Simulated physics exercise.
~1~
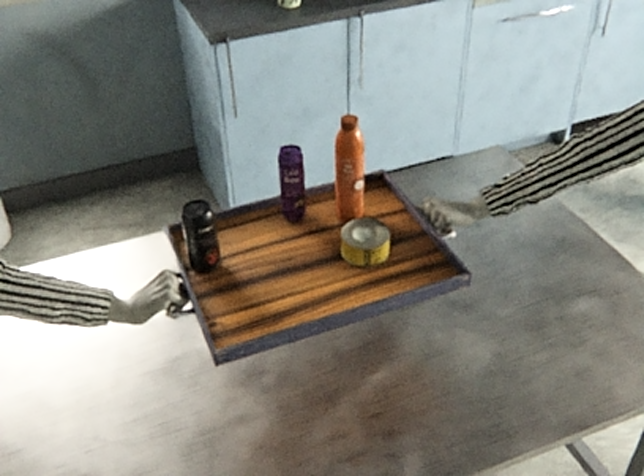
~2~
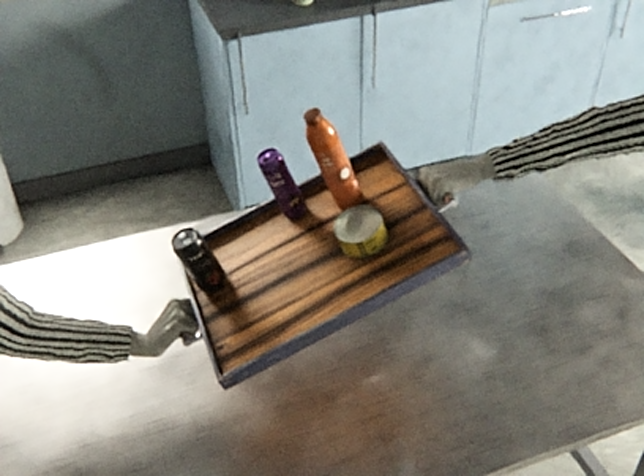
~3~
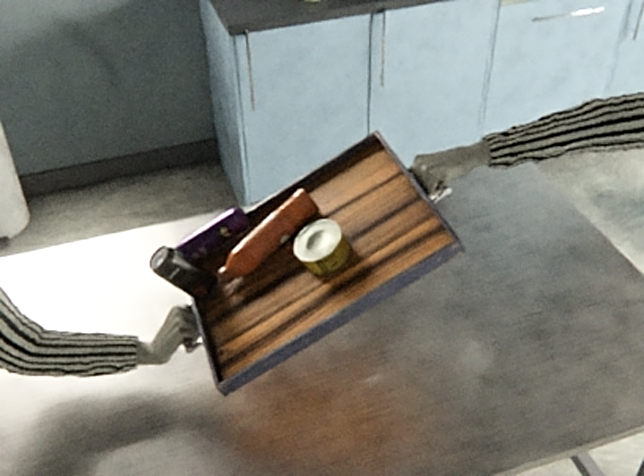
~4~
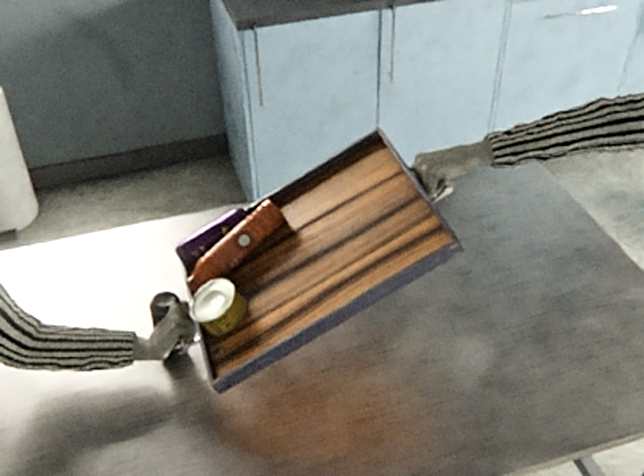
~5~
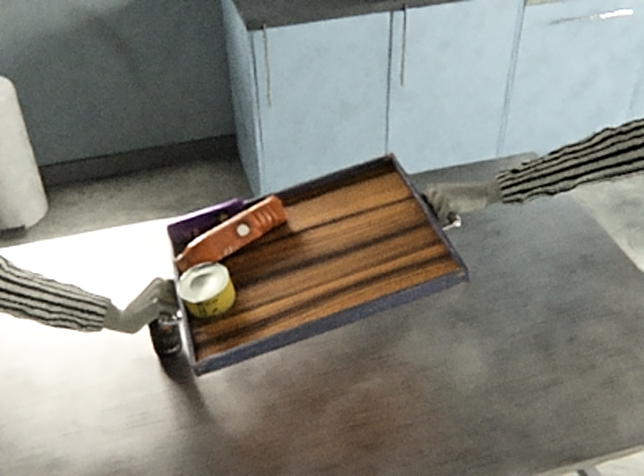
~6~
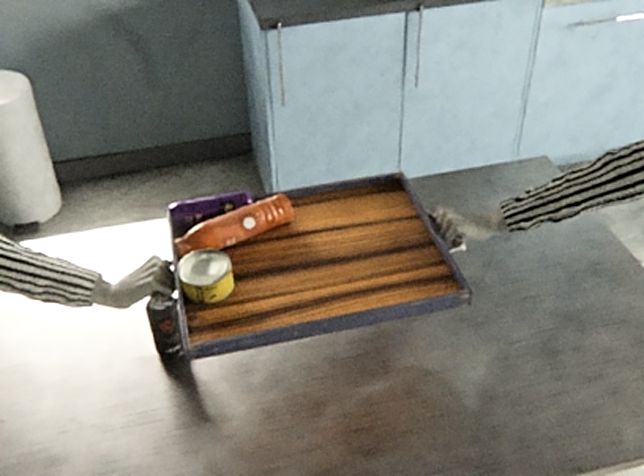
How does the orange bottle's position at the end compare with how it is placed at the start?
The orange bottle stands upright on the tray at the start, but by the end it is lying on its side.
